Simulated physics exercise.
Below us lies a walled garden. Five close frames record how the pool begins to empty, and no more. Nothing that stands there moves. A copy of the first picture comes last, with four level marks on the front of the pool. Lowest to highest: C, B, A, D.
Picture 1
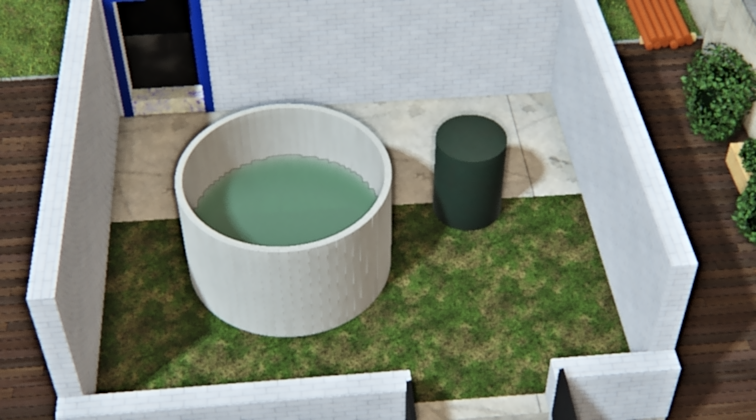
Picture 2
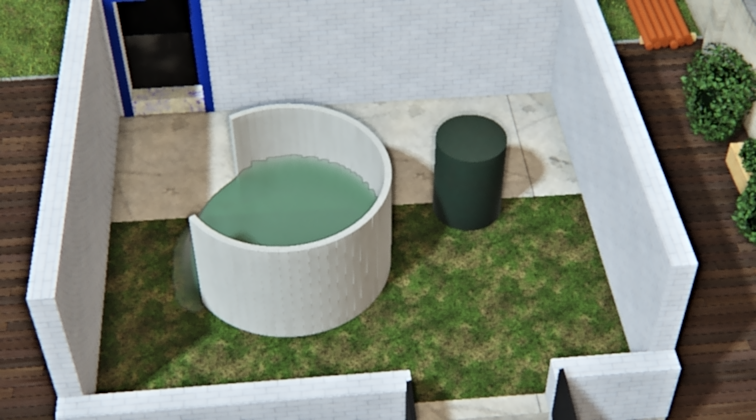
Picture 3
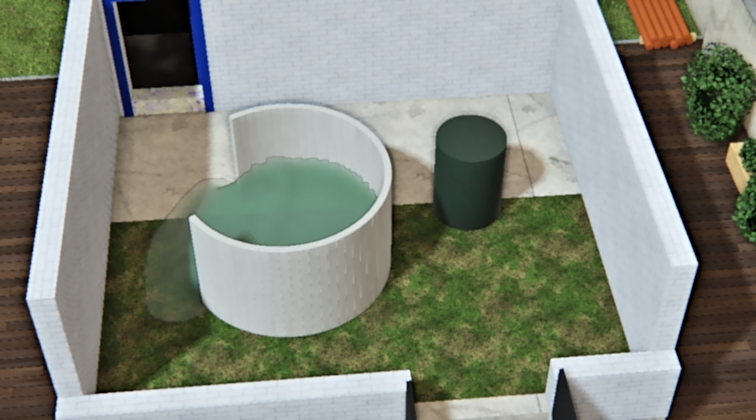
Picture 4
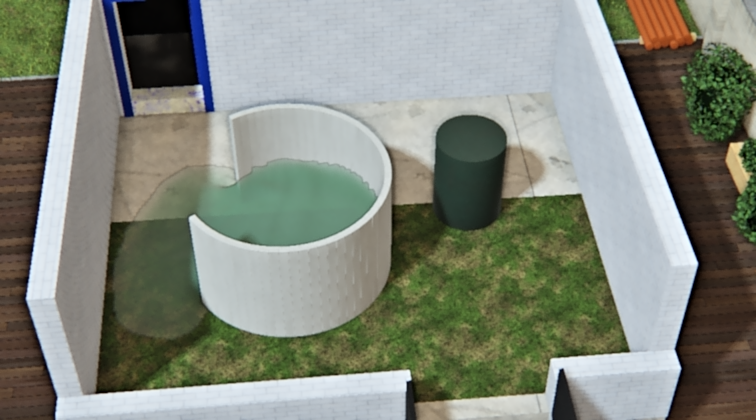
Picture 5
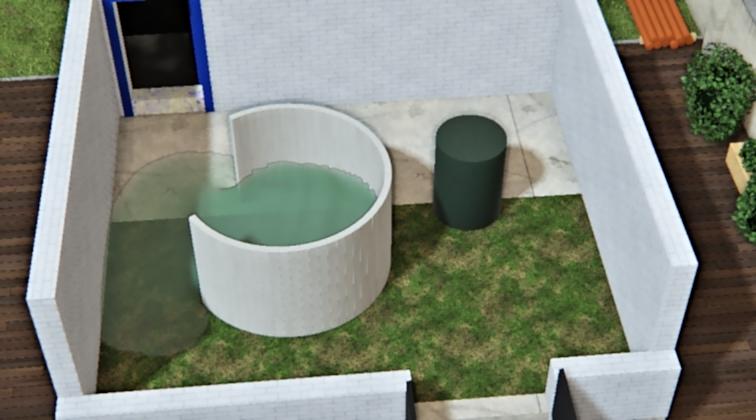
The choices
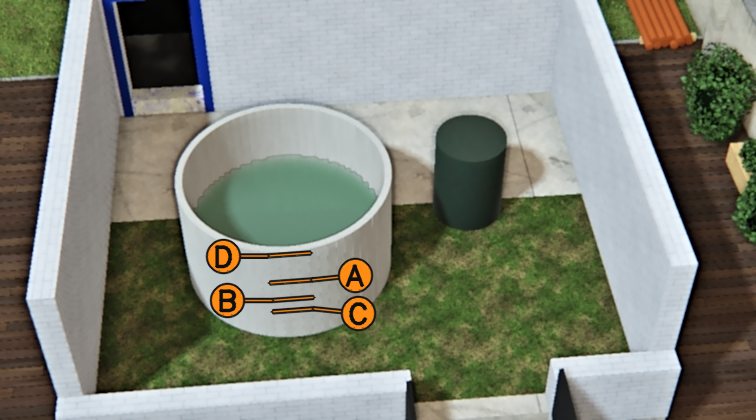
The clip opens on a walled garden seen from above, with still green water in a round white pool beside a dark green cylinder. The pool's left side is suddenly open, and water pours out through the gap, then spreads in a widening, see-through sheet over the grass and paving toward the left wall.
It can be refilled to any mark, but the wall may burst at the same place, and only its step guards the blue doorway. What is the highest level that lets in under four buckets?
The limit is C.
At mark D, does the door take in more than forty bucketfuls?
Yes, it does.
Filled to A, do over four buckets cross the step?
Yes, it does.
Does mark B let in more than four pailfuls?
Yes, it does.
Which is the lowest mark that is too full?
That would be B.
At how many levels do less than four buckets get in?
One of the four.
In orange, A at (291, 281); B at (292, 298); C at (293, 310); D at (289, 254); from the bottom up C, B, A, D.
With A, dozens of bucketfuls pour in.
With B, about 9 bucketfuls get in.
With C, a bucket or two gets in.
With D, dozens of bucketfuls pour in.
